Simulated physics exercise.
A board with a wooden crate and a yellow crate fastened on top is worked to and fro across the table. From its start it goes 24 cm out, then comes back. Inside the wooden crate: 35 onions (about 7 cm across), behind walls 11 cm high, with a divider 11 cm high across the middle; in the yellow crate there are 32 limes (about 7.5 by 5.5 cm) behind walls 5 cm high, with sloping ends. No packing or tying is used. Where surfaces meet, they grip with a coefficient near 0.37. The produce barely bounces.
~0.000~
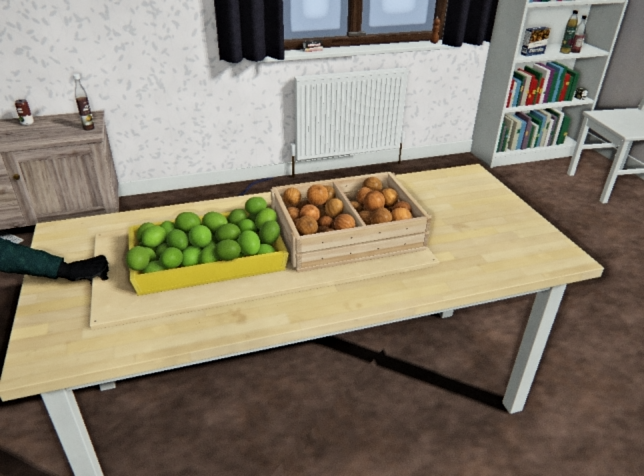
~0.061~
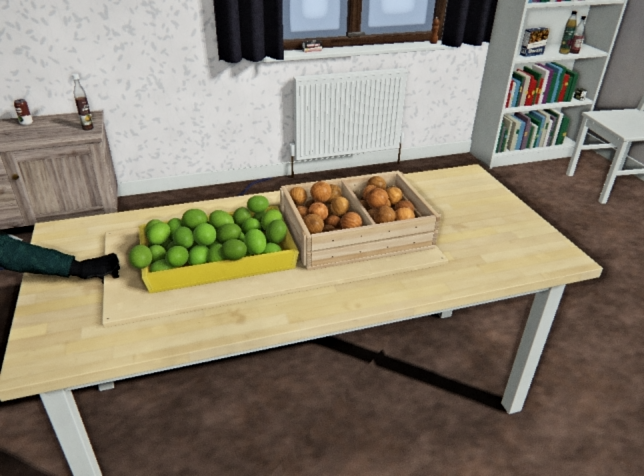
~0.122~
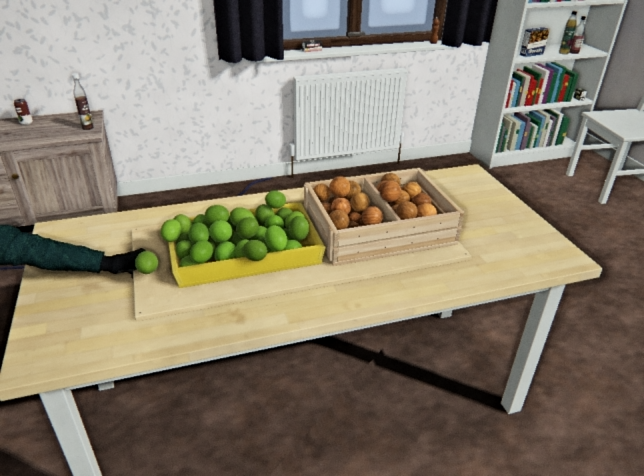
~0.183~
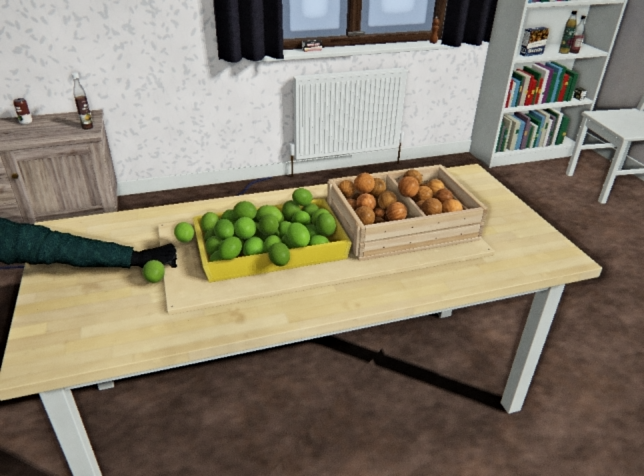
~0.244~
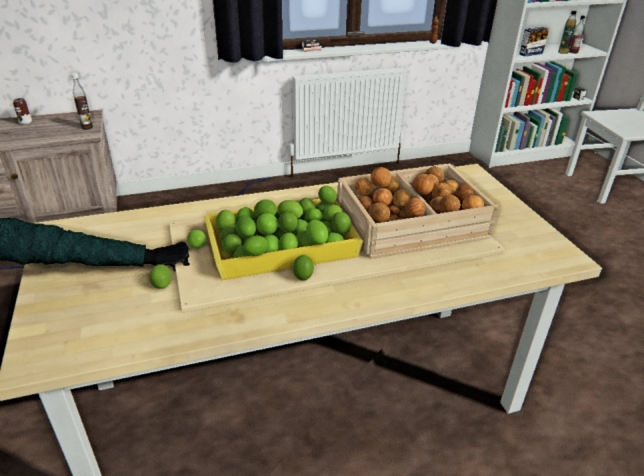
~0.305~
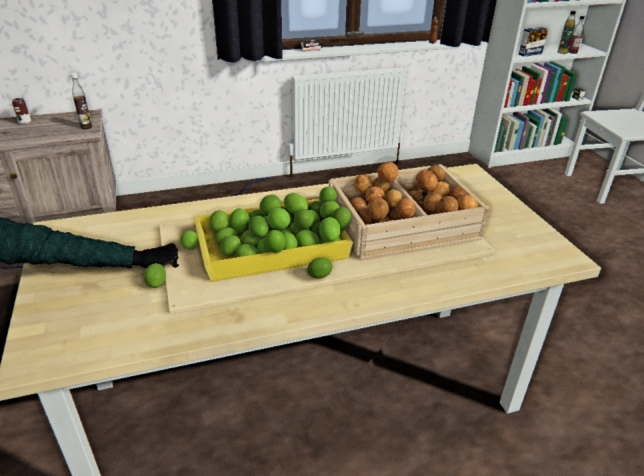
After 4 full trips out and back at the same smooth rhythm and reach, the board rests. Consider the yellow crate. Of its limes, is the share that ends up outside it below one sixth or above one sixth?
Remaining inside: Less than five sixths.
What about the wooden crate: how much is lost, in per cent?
Lost: Wooden crate 5 per cent.
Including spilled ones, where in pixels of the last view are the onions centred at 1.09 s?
Middle: About (380, 217) px.
After 0.65 s, 0 of 35 out of the wooden crate and 8 of 32 out of the yellow crate.
After 1.09 s, 1 of 35 out of the wooden crate and 9 of 32 out of the yellow crate.
After 1.70 s, 2 of 35 out of the wooden crate and 15 of 32 out of the yellow crate.
Outcome (at 2.49 s), 2 of 35 out of the wooden crate and 15 of 32 out of the yellow crate. Asked share, 15 of 32, 47 per cent.
